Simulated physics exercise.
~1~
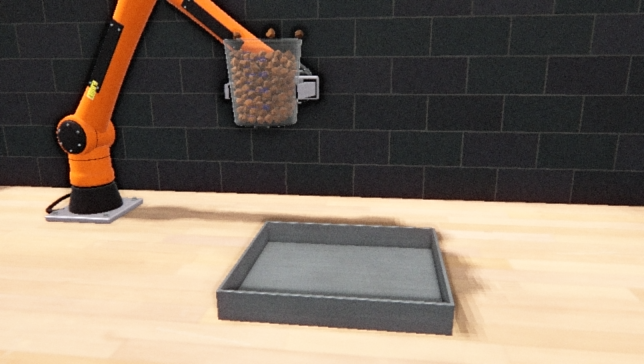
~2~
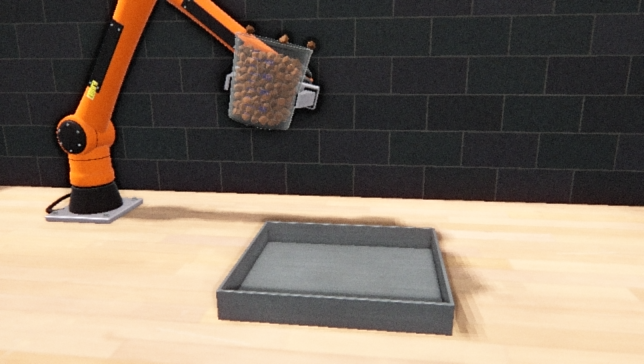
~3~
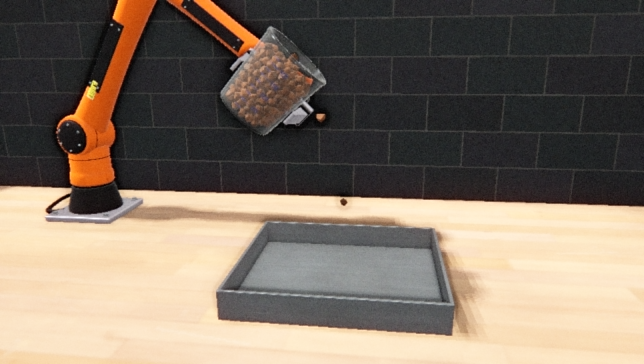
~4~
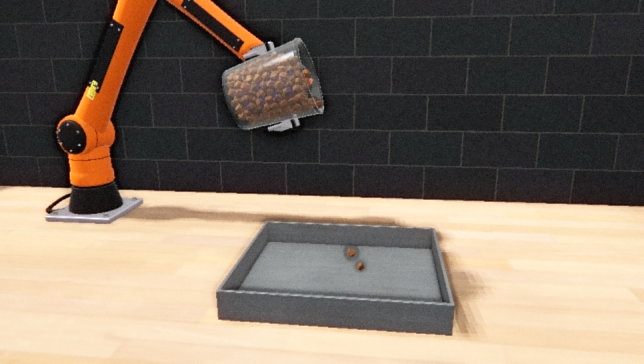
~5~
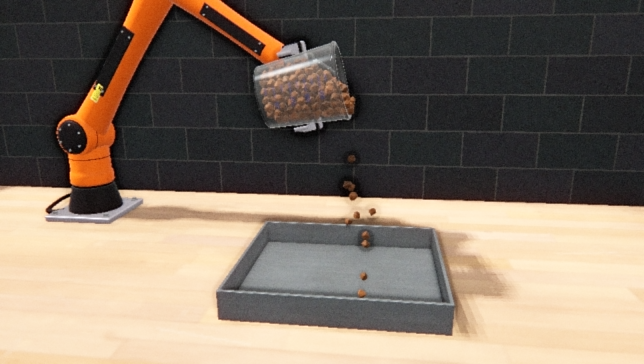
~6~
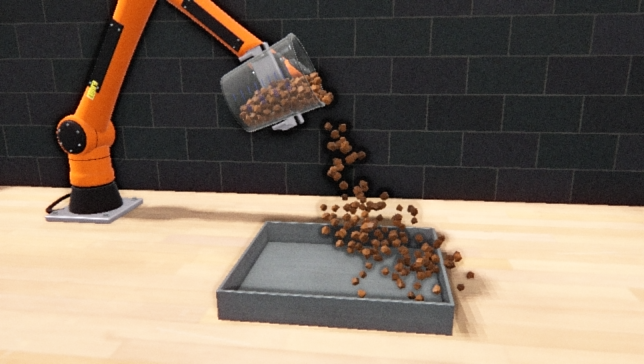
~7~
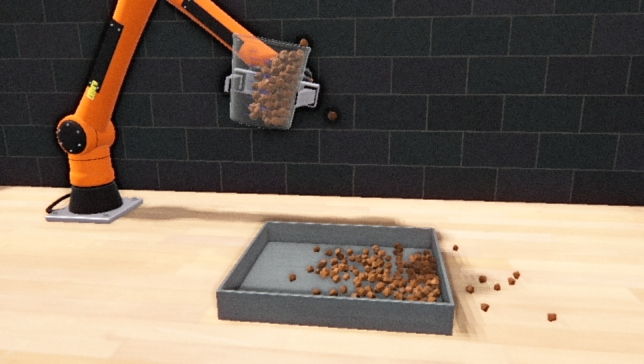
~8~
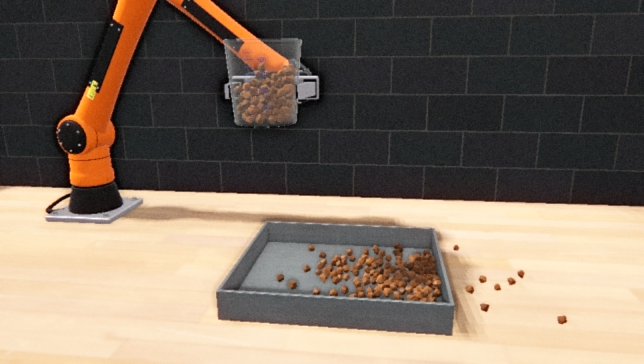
An orange robot arm tips a clear cup, spills brown pellets mostly into a gray tray, and rights it.
